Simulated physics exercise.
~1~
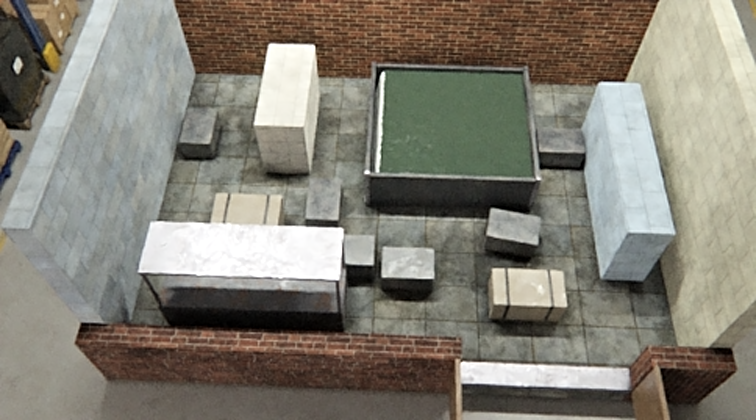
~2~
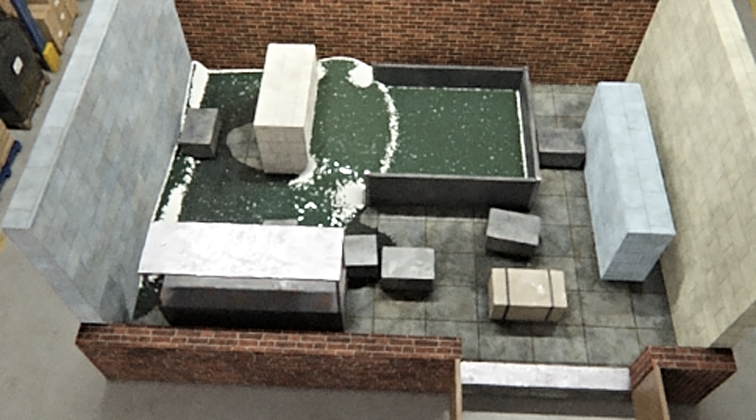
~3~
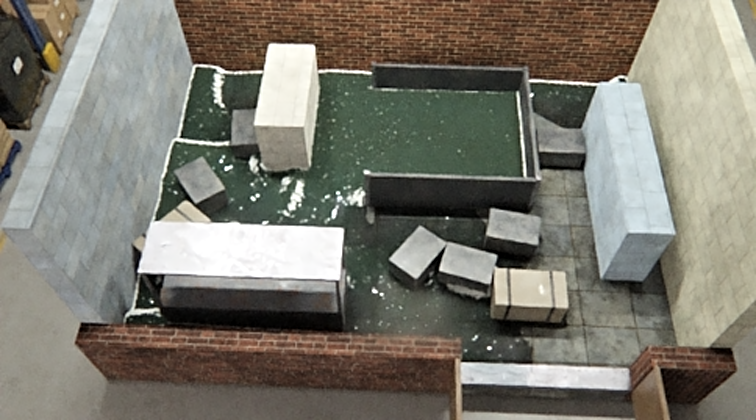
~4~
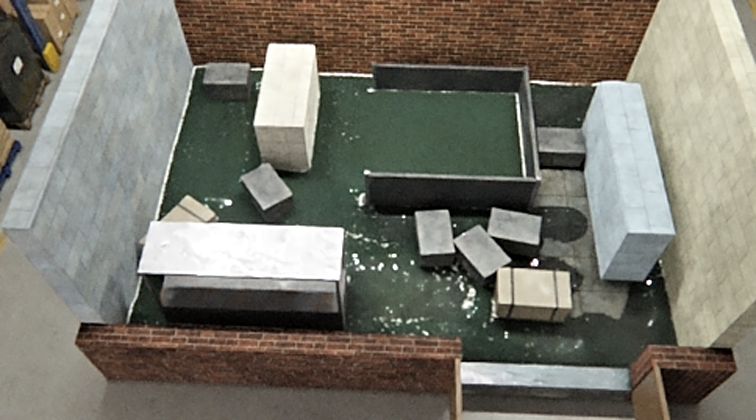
On a walled depot floor seen from above, the left side of a dark tank gave way and green water rushed out across the tiles, swirling several grey blocks and a pale crate about before most of the floor lay flooded, the tall cabinets still upright.
